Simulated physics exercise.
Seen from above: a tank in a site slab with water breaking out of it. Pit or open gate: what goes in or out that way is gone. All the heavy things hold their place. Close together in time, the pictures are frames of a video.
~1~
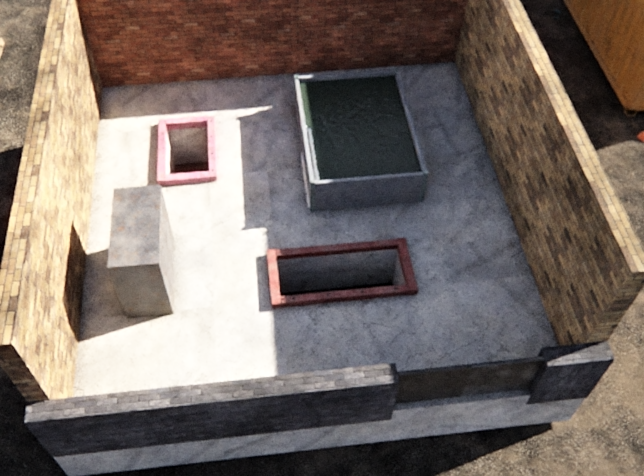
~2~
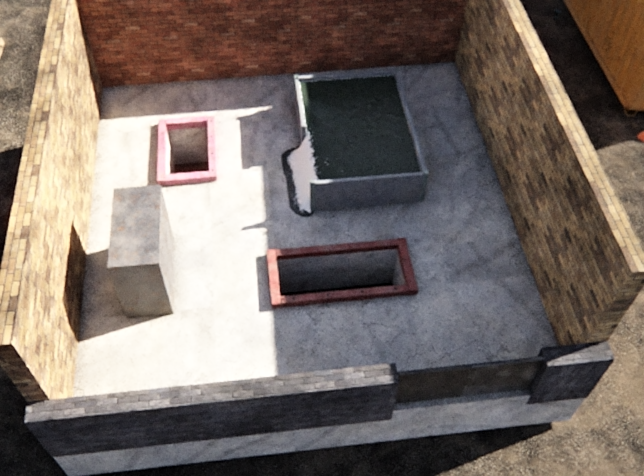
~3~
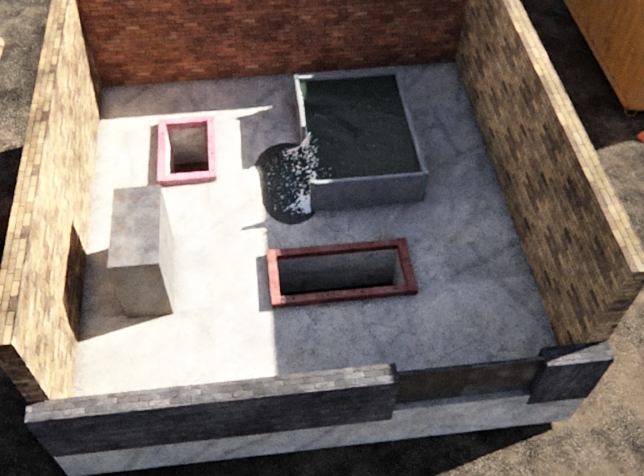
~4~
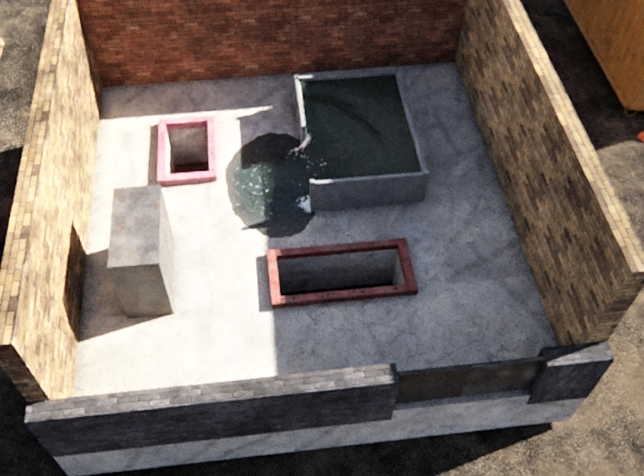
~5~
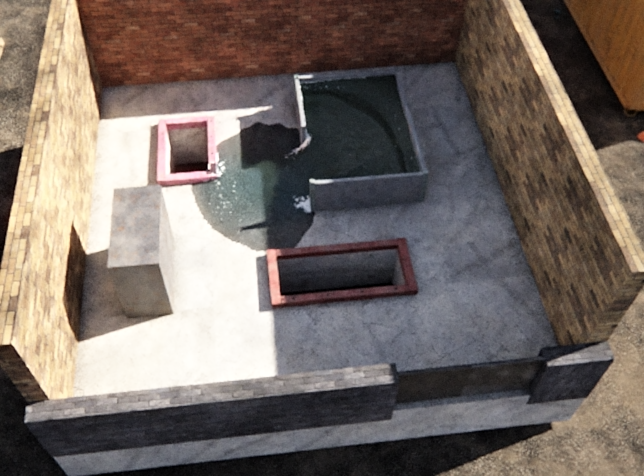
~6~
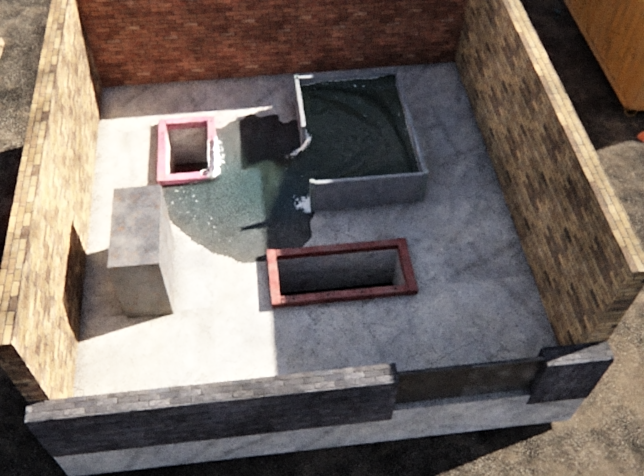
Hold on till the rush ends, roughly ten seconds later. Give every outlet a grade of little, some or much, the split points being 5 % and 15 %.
Grades: Gate - little; pink pit - some; red pit - little.
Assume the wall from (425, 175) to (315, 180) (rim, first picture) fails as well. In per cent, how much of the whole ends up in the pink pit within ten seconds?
The pink pit takes 0 per cent.
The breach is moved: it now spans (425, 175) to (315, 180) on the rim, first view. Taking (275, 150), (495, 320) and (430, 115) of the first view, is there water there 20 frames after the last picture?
Unsoaked, then soaked, then unsoaked.
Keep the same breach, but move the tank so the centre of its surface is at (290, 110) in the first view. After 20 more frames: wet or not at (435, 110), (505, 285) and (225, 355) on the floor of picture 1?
So, first one stays dry, second one stays dry, third one got wet.
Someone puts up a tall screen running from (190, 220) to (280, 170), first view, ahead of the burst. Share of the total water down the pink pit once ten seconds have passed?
Pink: 0 %.
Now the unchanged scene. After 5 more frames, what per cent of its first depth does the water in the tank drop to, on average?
About 68 %.
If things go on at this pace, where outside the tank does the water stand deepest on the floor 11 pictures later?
Close to (89, 243).
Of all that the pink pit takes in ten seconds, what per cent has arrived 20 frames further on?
By then roughly 90 percent of the ten-second total is in.
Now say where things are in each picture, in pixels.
Still water in the tank at (357, 126), in the first picture.
Water pours out at (310, 172) and has run to (292, 152), in the second picture.
The front is at (266, 157), out from the gap at (310, 173), in the third picture.
Water pours out at (310, 174) and has run to (231, 168), in the fourth picture.
The front is at (200, 183), out from the gap at (310, 173), in the fifth picture.
The front is at (167, 204), out from the gap at (310, 173), in the sixth picture.
A moment on, water covers 20 % of the floor; the gate 0 %, the pink pit 2 %, the red pit 0 %.
Next, water covers 35 % of the floor; the gate 0 %, the pink pit 4 %, the red pit 0 %.
Then, water covers 50 % of the floor; the gate 0 %, the pink pit 7 %, the red pit 0 %.
Later, water covers 70 % of the floor; the gate 0 %, the pink pit 7 %, the red pit 0 %.
In the end, water covers 90 % of the floor; the gate 0 %, the pink pit 7 %, the red pit 0 %.
